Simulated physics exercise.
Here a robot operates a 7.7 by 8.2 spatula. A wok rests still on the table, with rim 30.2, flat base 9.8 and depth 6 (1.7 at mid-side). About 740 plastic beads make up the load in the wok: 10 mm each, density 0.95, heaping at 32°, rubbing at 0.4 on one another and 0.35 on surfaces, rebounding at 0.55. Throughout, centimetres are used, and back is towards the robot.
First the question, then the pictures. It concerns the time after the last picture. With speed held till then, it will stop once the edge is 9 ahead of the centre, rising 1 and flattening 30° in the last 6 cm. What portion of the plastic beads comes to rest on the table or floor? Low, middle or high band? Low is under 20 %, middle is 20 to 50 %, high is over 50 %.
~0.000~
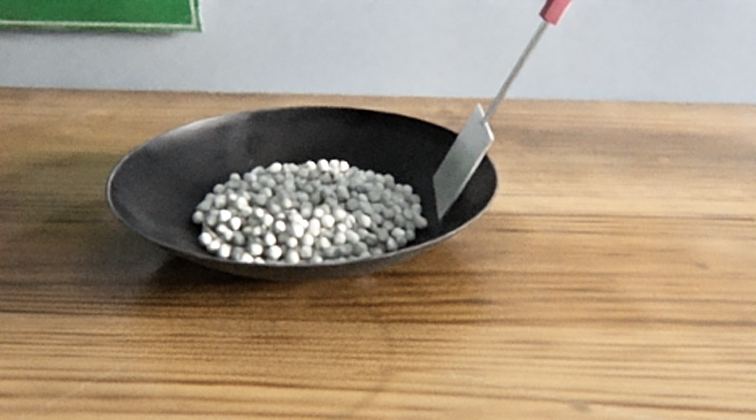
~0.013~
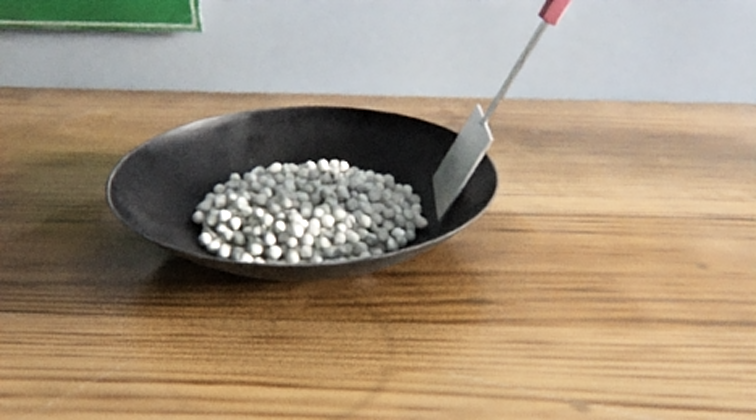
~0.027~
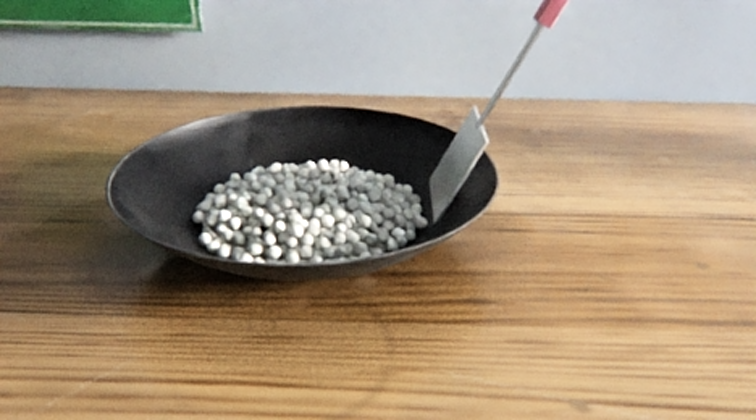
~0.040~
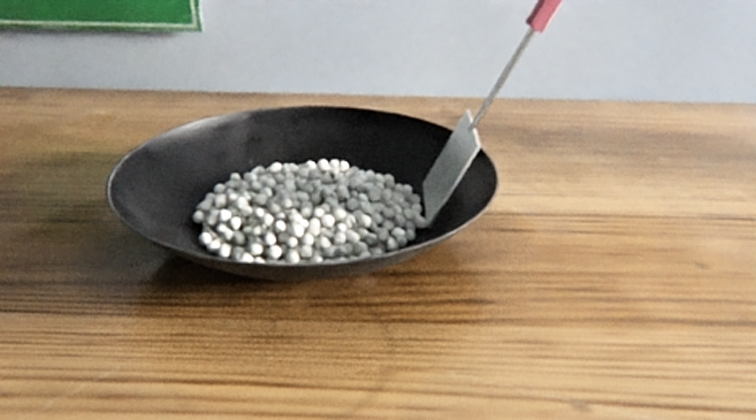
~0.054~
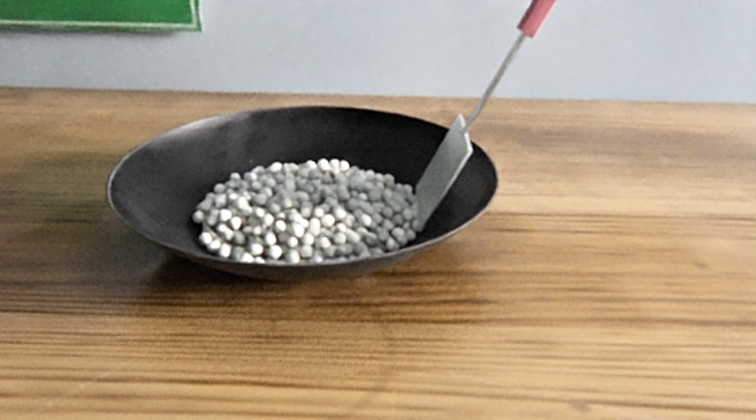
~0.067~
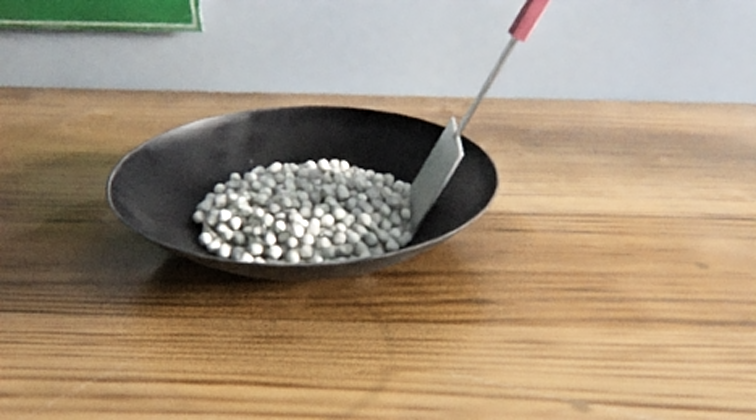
Low band.
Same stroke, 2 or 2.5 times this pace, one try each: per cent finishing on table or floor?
About 15 and 25 per cent.
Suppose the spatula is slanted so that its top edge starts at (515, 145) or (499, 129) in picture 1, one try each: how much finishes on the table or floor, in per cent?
First try around 0 percent, second around 0 percent.
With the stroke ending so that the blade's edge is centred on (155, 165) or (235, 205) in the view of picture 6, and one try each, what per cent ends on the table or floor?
Estimates, in order: 20 % and 0 %.
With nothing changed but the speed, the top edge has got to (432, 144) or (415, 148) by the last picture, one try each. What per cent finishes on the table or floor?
Respectively, some 10 and 25 per cent.
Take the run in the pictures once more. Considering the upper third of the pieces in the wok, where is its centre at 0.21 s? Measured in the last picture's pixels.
The top third sits at roughly (263, 199).
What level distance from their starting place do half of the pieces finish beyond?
The value is roughly 5 cm.
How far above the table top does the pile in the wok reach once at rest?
Top of the heap: Roughly 7.5 cm above the table top.
After 0.21 s, sloping 64°, highest piece 4 above the table; 741 in the wok.
After 0.36 s, sloping 55°, highest piece 6 above the table; 741 in the wok.
After 0.64 s, sloping 34°, highest piece 7 above the table; 724 in the wok, 15 on the table or floor, 2 on the blade or in flight.
After 1.69 s, sloping 34°, highest piece 7 above the table; 724 in the wok, 17 on the table or floor.
In the end, 724 in the wok, 17 on the table or floor. That is 2 % on the table or floor.
